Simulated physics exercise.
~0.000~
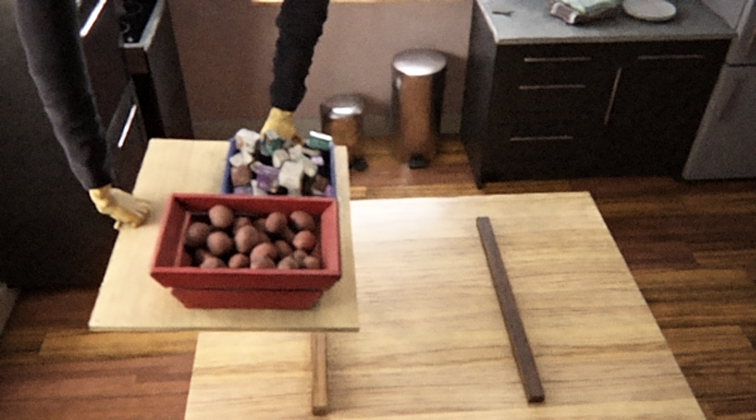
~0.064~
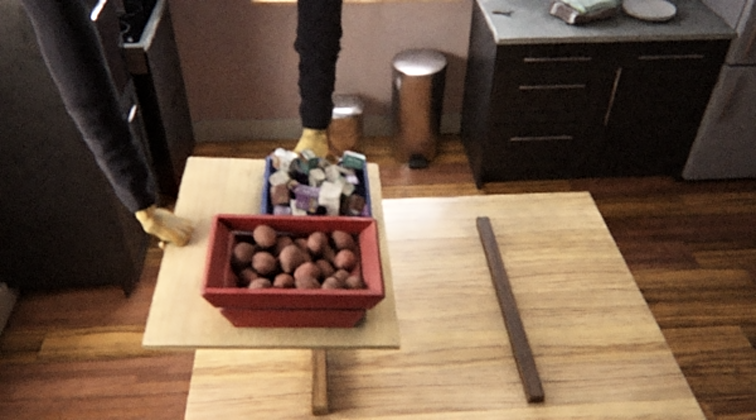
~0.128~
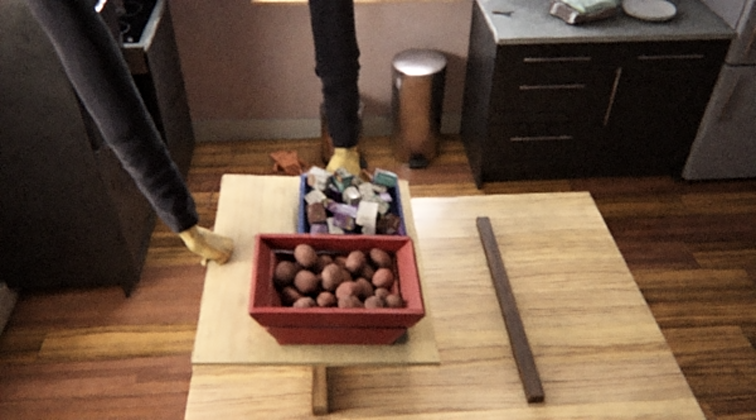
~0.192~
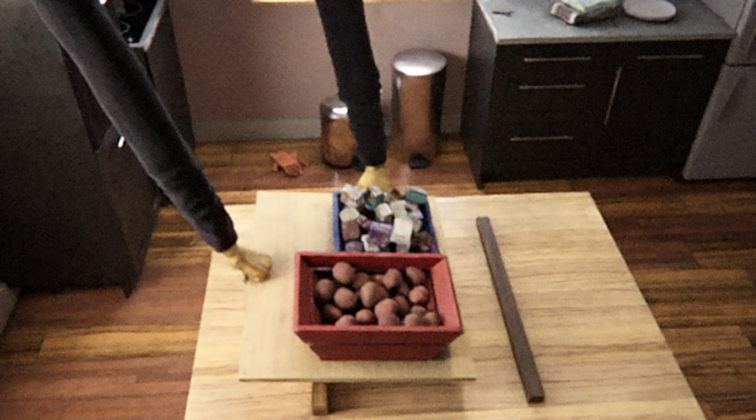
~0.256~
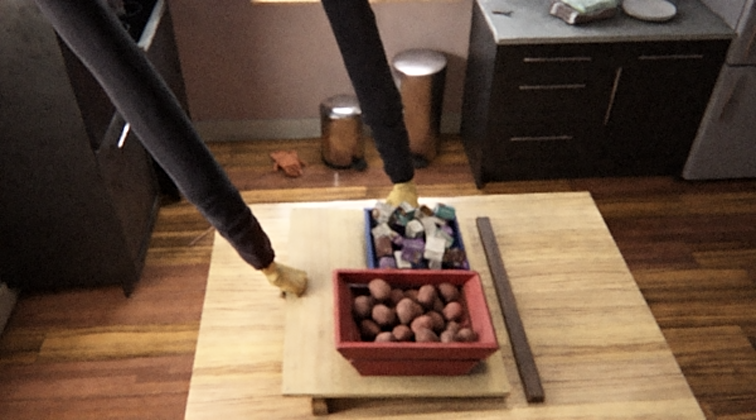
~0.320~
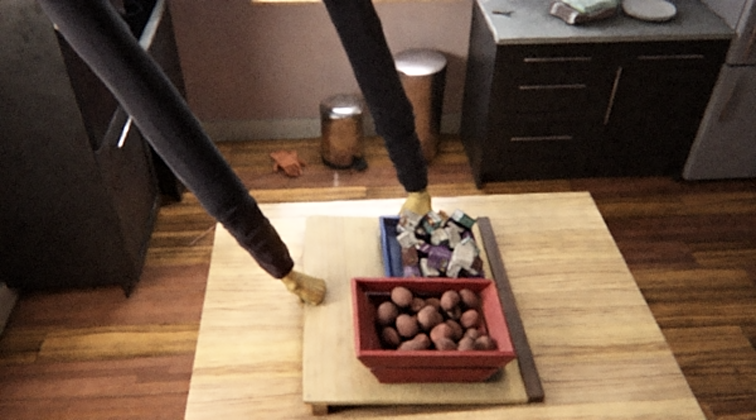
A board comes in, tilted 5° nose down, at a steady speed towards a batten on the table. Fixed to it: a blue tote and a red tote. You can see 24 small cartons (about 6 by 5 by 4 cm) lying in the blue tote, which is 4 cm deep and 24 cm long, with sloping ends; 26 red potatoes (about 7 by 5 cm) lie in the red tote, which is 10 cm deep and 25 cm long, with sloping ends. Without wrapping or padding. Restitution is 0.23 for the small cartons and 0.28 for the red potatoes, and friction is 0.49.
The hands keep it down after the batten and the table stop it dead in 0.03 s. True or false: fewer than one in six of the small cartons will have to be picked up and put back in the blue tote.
True.
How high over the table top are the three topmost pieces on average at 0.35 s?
14 cm.
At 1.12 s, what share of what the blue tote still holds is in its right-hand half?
70 per cent or so.
After 0.35 s, blue tote 24 in, 0 out and red tote 26 in, 0 out.
After 0.47 s, blue tote 22 in, 2 out and red tote 26 in, 0 out.
After 0.69 s, blue tote 21 in, 3 out and red tote 26 in, 0 out.
Outcome (at 1.12 s), blue tote 22 in, 2 out and red tote 26 in, 0 out. Asked share, 2 of 24, 8 per cent.
